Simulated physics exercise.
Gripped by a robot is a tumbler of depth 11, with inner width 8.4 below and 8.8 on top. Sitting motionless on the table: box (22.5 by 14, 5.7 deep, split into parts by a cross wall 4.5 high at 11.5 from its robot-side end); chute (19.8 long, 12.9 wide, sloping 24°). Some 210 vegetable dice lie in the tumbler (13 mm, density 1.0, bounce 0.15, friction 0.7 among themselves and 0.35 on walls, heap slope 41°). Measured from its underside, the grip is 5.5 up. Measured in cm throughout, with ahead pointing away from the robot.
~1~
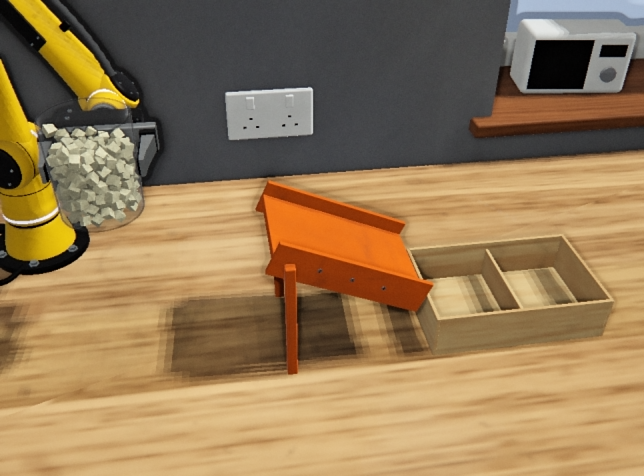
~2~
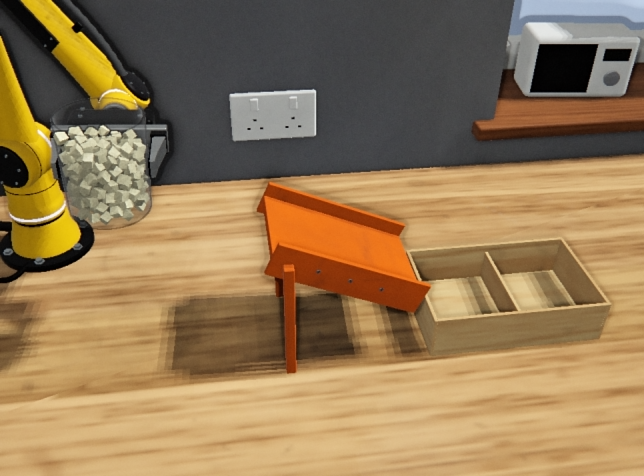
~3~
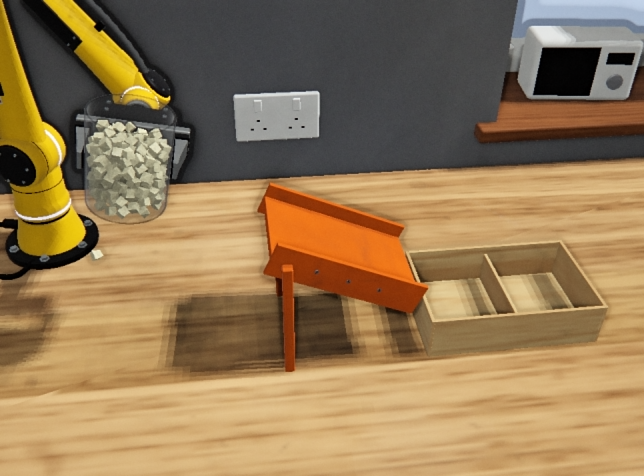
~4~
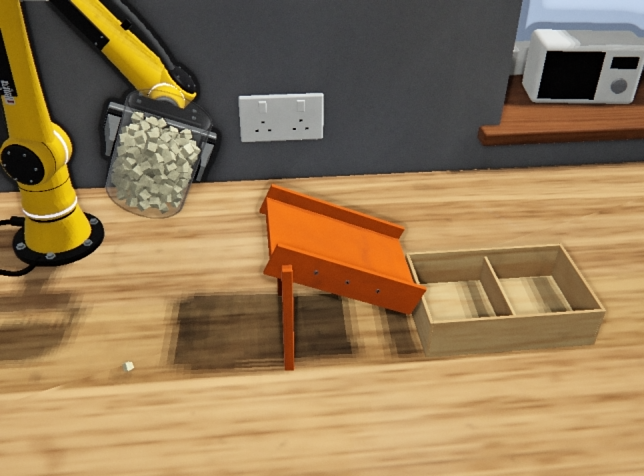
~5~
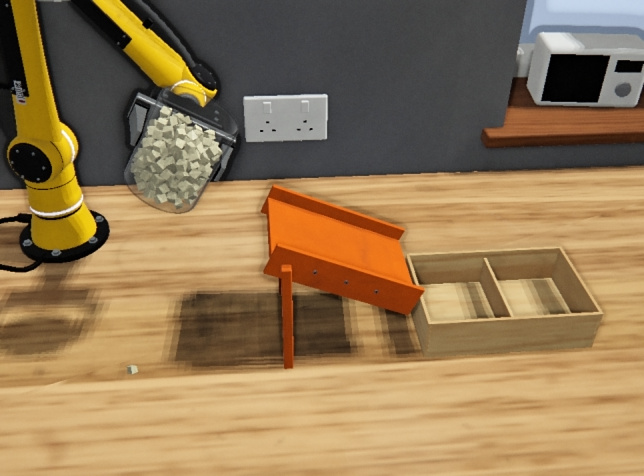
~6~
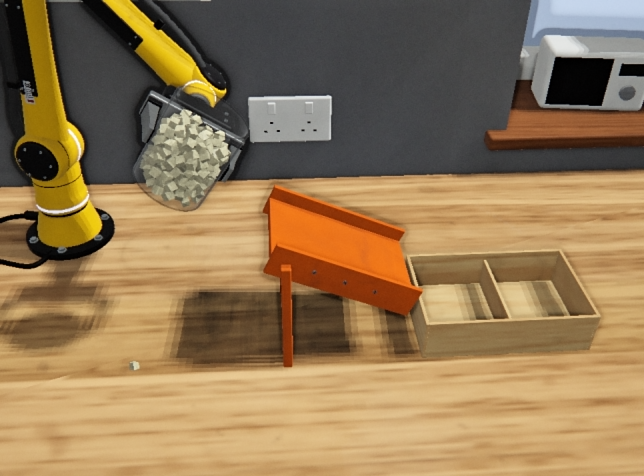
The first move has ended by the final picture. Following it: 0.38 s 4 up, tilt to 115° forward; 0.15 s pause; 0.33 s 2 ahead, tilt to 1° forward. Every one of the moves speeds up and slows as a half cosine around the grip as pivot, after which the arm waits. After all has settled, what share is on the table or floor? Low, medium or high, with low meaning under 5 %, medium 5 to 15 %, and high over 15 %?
Answer: High.
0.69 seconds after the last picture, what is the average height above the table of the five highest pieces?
They are some 34 centimetres up.
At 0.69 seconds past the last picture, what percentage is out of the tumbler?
45 %.
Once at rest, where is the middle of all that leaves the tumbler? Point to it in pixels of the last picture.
Around (283, 320) in the last view.
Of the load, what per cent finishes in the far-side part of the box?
Estimate: Close to 0 %.
Then, 0.34 s after the last picture, tilted 113° forward, highest piece 37 above the table; 207 in the tumbler, 1 on the table or floor, 3 on the chute or in flight.
Then, 0.69 s after the last picture, tilted 62° forward, highest piece 34 above the table; 117 in the tumbler, 44 on the table or floor, 50 on the chute or in flight.
Then, 1.06 s after the last picture, level, highest piece 34 above the table; 115 in the tumbler, 60 on the table or floor, 34 in the robot-side part, 2 on the chute or in flight.
Then, 2.11 s after the last picture, level, highest piece 34 above the table; 115 in the tumbler, 60 on the table or floor, 36 in the robot-side part.
Final count, 115 in the tumbler, 60 on the table or floor, 36 in the robot-side part. That is 28 % on the table or floor.
